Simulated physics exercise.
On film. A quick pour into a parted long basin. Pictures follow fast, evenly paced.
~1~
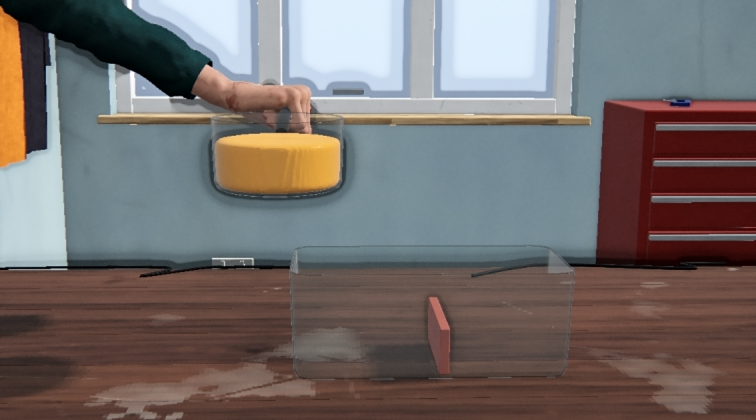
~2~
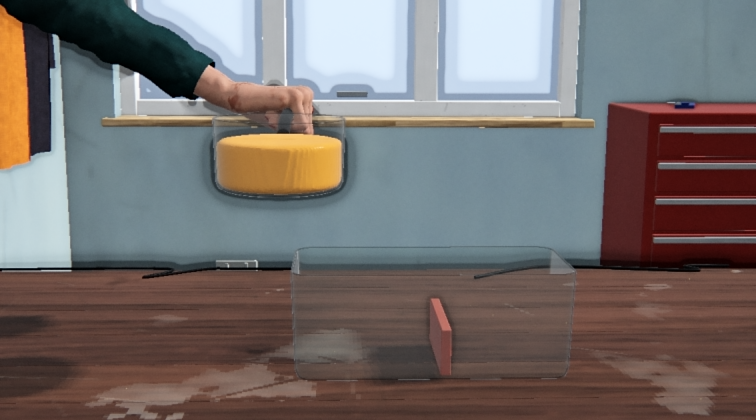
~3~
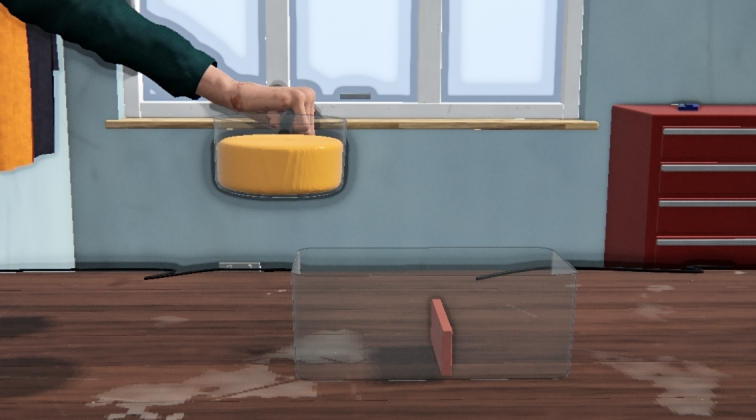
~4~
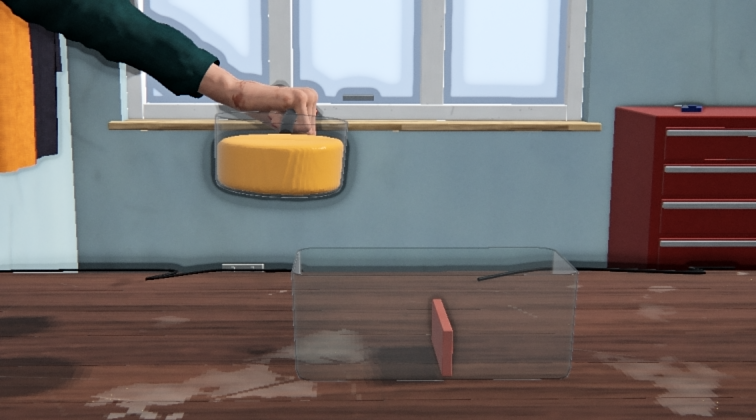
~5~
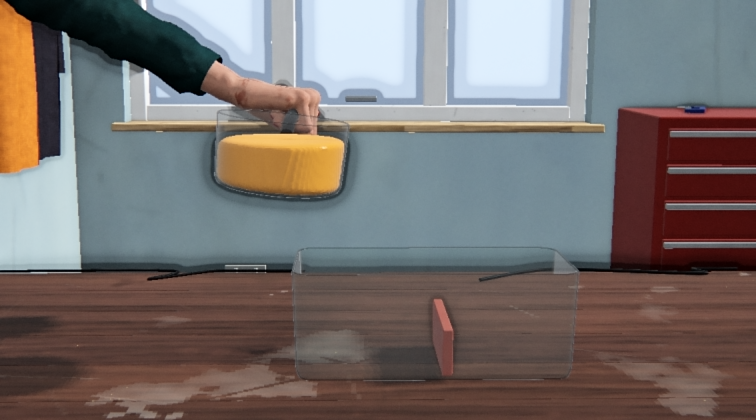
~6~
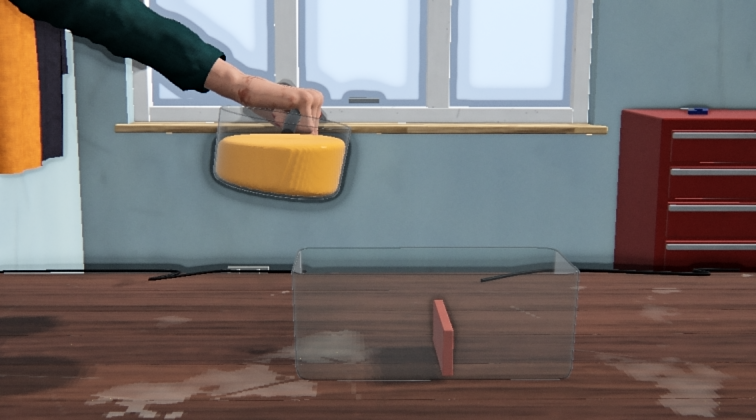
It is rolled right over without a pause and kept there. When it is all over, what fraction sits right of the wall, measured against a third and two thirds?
It finishes at less than a third.
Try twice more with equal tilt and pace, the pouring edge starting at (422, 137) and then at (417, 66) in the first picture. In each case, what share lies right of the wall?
First place gives some 80 %, second place some 85 %.
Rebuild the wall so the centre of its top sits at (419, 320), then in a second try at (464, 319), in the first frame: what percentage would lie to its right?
Well, it's close to 20 per cent for the first one, then 5 per cent for the other.
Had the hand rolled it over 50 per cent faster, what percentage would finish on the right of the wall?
Roughly 5 %.
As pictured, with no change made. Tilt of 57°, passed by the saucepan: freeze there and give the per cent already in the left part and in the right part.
Roughly 5 per cent on the left, roughly 0 per cent on the right.
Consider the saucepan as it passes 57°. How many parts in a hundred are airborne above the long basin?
Near 20 %.
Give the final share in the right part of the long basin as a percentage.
Roughly 0 %.
A moment on, the saucepan is tipped part way and 73 per cent is still to pour, 6 is left of the wall and 0 right of it.
Next, the saucepan is tipped on its side and 17 per cent is still to pour, 71 is left of the wall and 1 right of it.
Then the saucepan is tipped right over and 1 per cent is still to pour, 96 is left of the wall and 1 right of it.
Later the saucepan is tipped right over and 0 per cent is still to pour, 98 is left of the wall and 1 right of it.
In the end 98 per cent lies left of the wall, 1 right of it and 0 outside.
